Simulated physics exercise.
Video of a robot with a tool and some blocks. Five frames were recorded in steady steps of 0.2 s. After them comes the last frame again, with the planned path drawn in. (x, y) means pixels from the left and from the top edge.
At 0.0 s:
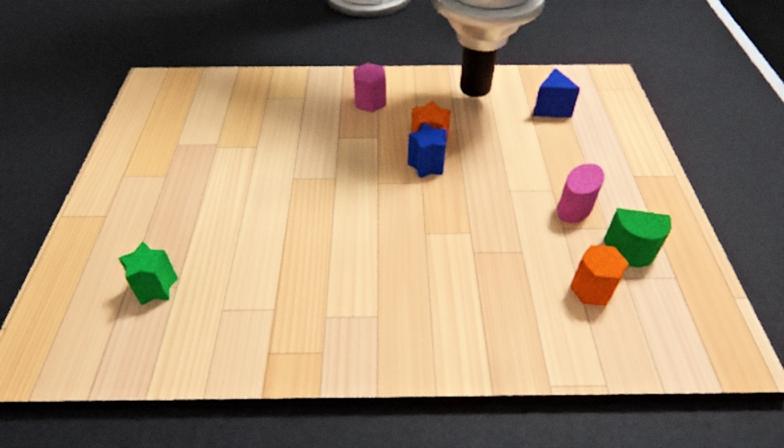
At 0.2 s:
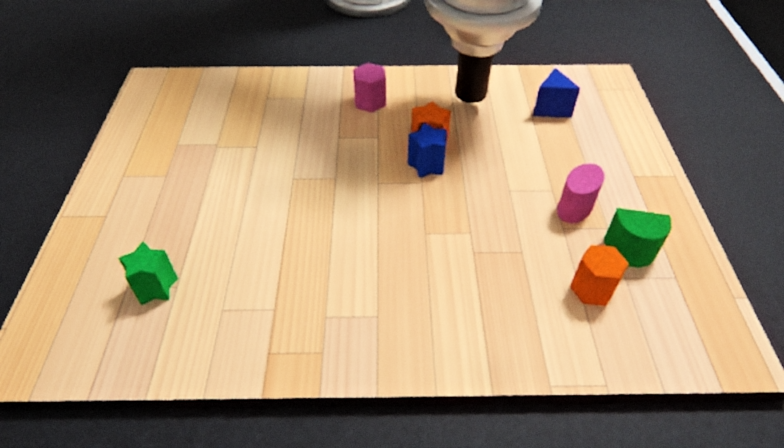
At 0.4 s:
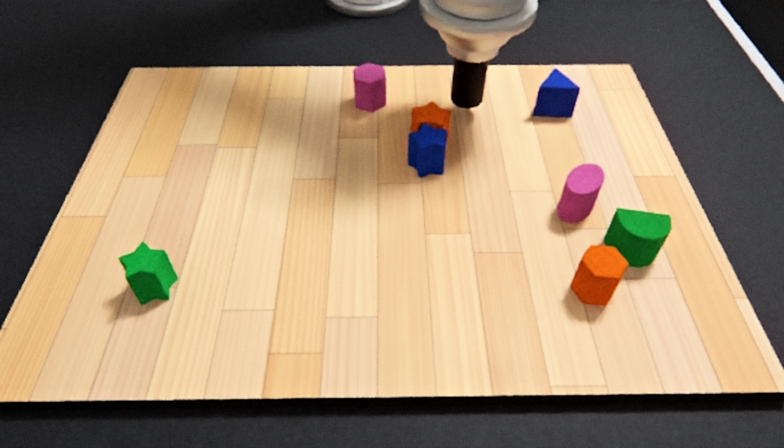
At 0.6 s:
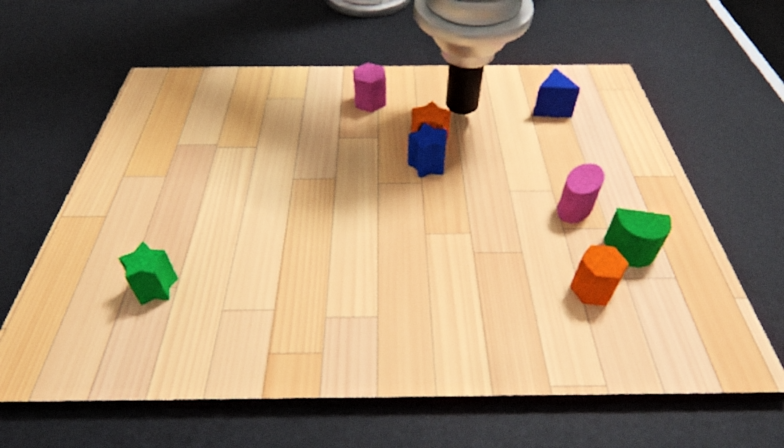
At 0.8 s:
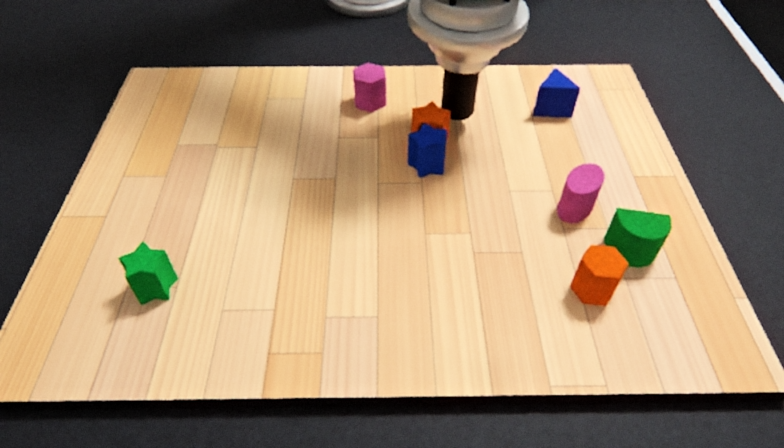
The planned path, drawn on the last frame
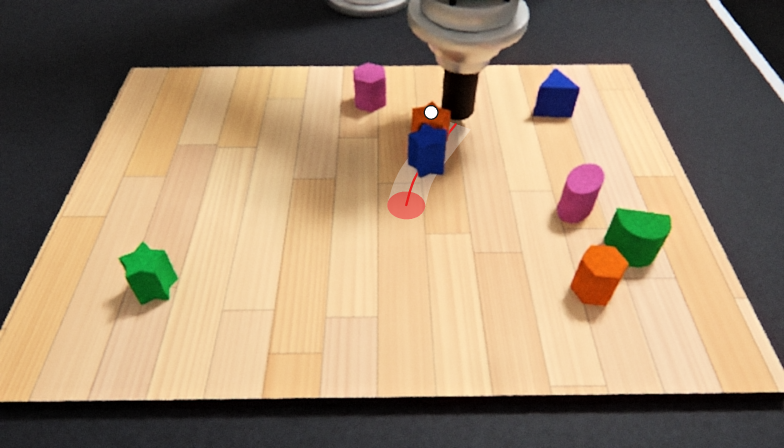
In this clip, a robot tool with a dark tip moves slightly left and toward the viewer, nearing an orange star block behind a blue one, while the colored blocks scattered on the wooden board stay still.
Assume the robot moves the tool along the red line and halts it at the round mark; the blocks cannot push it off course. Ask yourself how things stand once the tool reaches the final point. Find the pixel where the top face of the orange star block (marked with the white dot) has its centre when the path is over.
Its top middle is near (385, 138).
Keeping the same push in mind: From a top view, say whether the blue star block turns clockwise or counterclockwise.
Looking down on the board, it turns counter-clockwise.
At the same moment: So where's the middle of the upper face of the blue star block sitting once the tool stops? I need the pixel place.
I'd guess (390, 198).
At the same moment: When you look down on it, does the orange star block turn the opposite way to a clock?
I believe not.
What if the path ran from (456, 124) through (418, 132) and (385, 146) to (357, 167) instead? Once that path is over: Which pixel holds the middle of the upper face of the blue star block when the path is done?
It sits at (416, 147).
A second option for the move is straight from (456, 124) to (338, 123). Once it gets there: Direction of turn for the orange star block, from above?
From overhead, anticlockwise.
Drawn move, from (456, 124) through (437, 148) and (417, 174) to (406, 205); the dot is on the orange star block.
On the path given first. One third of the way, tool (437, 136); blue star block (418, 149), turned 50° anticlockwise; orange star block (409, 127), turned 25° clockwise.
Two thirds of the way, tool (417, 162); blue star block (405, 166), turned 75° anticlockwise; orange star block (386, 137), turned 70° clockwise.
At the end, tool (407, 193); blue star block (390, 198), turned 70° anticlockwise; orange star block (385, 138), turned 80° clockwise.
